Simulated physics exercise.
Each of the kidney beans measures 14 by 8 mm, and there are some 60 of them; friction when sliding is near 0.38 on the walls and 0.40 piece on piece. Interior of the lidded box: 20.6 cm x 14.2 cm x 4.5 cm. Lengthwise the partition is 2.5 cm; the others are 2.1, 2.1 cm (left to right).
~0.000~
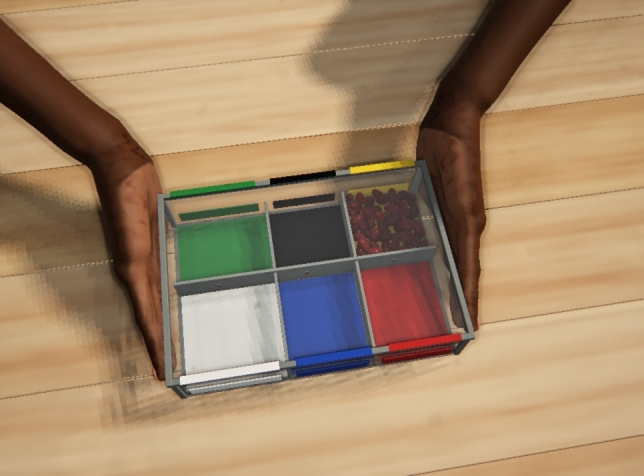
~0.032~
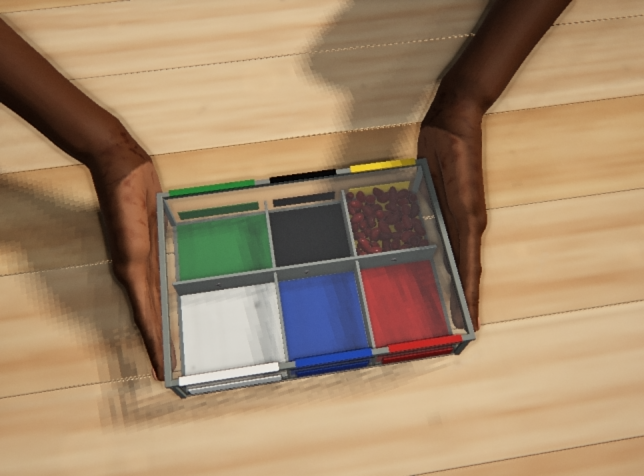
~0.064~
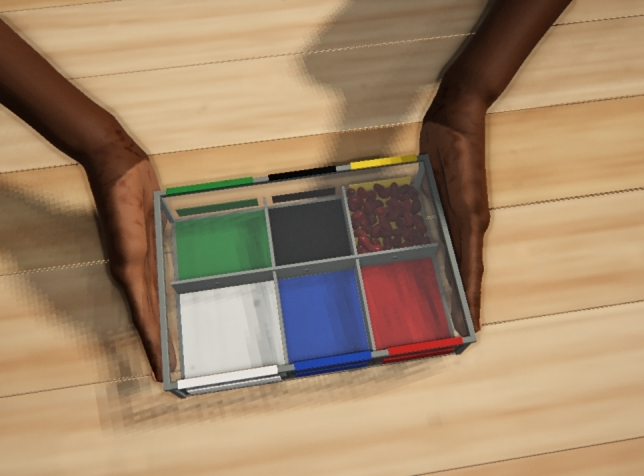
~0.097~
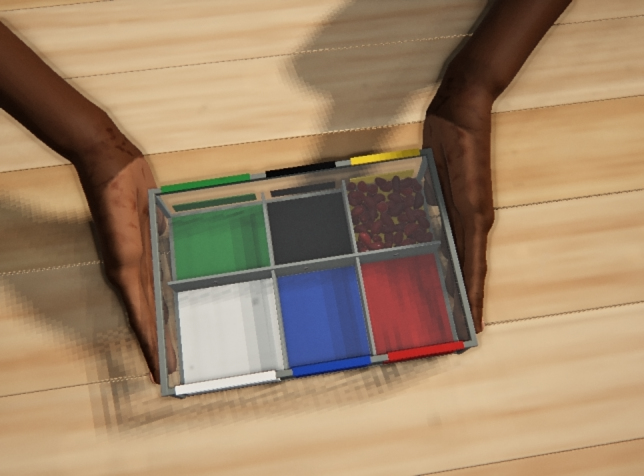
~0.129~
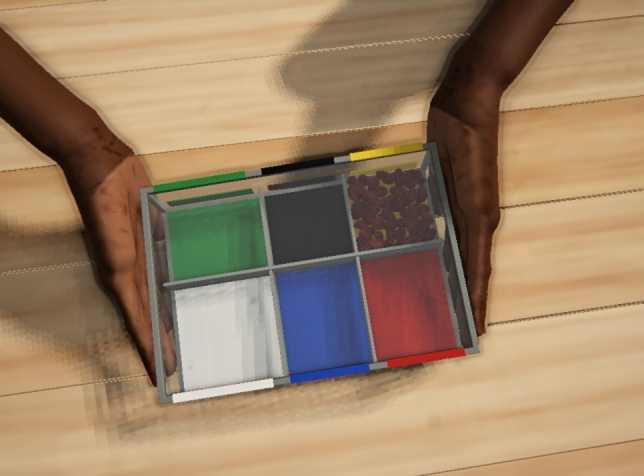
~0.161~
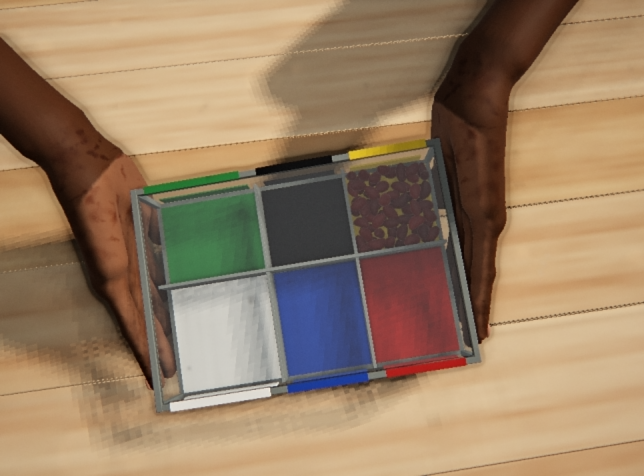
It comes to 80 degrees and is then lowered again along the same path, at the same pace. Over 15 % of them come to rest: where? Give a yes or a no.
Red - yes; blue - yes; green - no; yellow - yes; white - no; black - no.
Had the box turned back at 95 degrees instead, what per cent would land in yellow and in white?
With that change you'd see yellow at 10 % and white at 15 %.
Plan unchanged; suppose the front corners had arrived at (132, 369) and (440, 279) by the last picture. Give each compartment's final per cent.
Red 0, blue 0, green 45, yellow 25, white 0, black 30.
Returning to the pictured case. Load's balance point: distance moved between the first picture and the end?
I'd put it at close to 8.5 cm.
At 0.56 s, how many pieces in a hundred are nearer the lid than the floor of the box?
Share: Approx. 70 %.
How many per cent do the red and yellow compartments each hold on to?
Red 25; yellow 30.
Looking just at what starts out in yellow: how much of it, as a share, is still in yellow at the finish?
My estimate is roughly 30 percent.
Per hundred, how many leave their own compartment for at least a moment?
70 per cent or so.
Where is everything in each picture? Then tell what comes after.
In the first picture, box tilt 0 degrees, front corners at (172, 380) and (468, 334); yellow 100 %.
In the second picture, box tilt 1 degrees, front corners at (172, 381) and (468, 335).
In the third picture, box tilt 3 degrees, front corners at (170, 384) and (469, 337), lowest corner left front.
In the fourth picture, box tilt 8 degrees, front corners at (168, 389) and (471, 341), lowest corner left front.
In the fifth picture, box tilt 13 degrees, front corners at (165, 397) and (472, 348), lowest corner left front.
In the sixth picture, box tilt 20 degrees, front corners at (163, 405) and (474, 357), lowest corner left front; yellow 100 %. The box's pace is about 195 degrees a second.
After 0.56 s, tilt 79 degrees; red 20 %, blue 10 %, yellow 65 %.
After 0.83 s, tilt 33 degrees; red 25 %, blue 40 %, yellow 30 %, white 10 %.
Then, at 1.21 s, tilt 0 degrees; red 25 %, blue 40 %, yellow 30 %, white 10 %.
By 1.7 s all is still; red 25 %, blue 40 %, green 0 %, yellow 30 %, white 10 %, black 0 %.
